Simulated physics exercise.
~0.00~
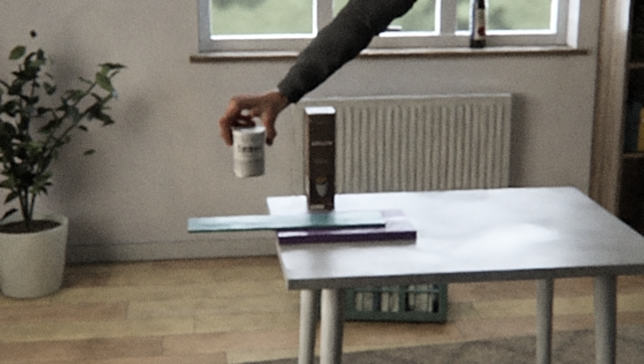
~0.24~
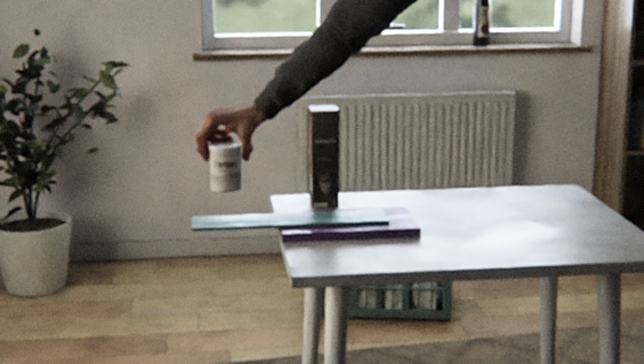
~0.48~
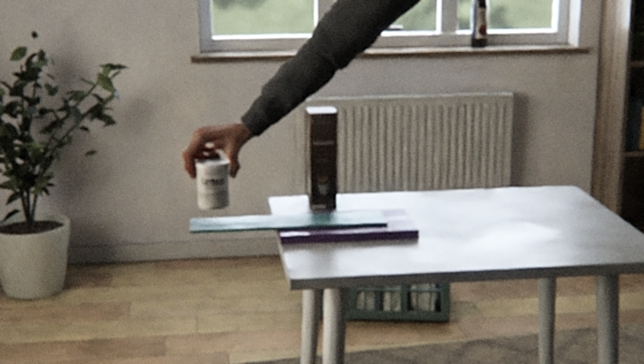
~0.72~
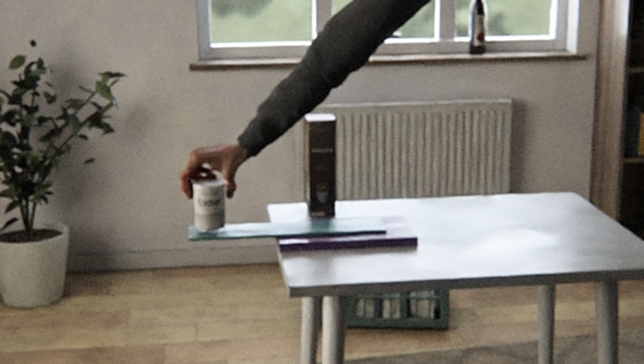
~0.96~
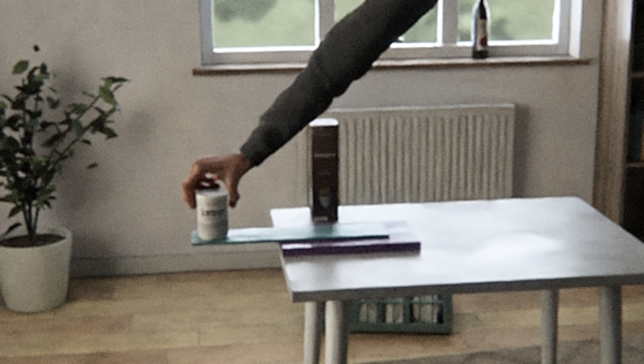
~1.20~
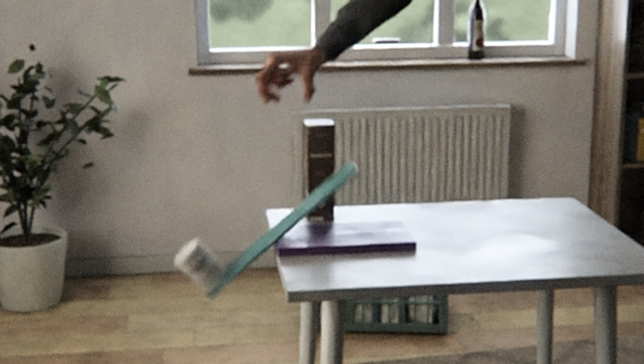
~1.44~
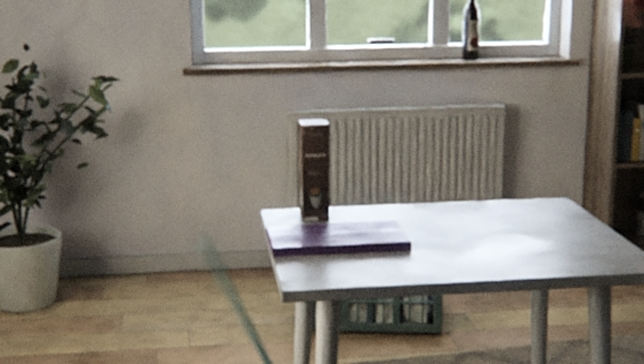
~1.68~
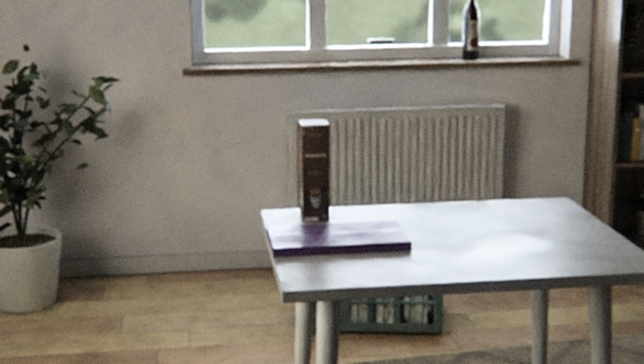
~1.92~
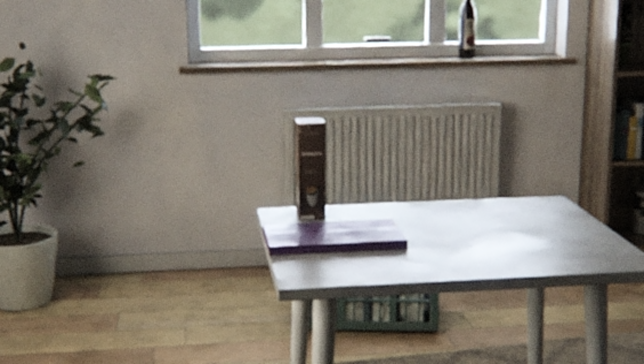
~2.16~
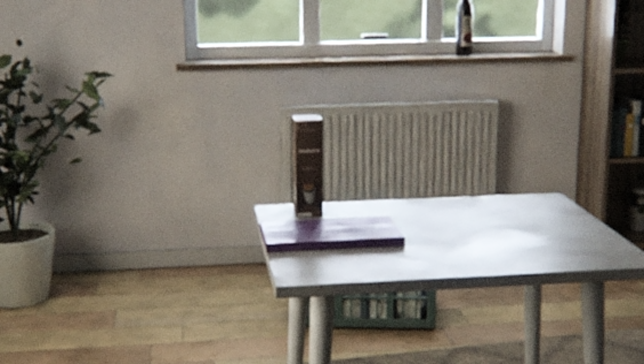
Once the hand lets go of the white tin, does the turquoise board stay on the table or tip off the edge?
The turquoise board tips off the edge of the table, and the white tin goes down with it.
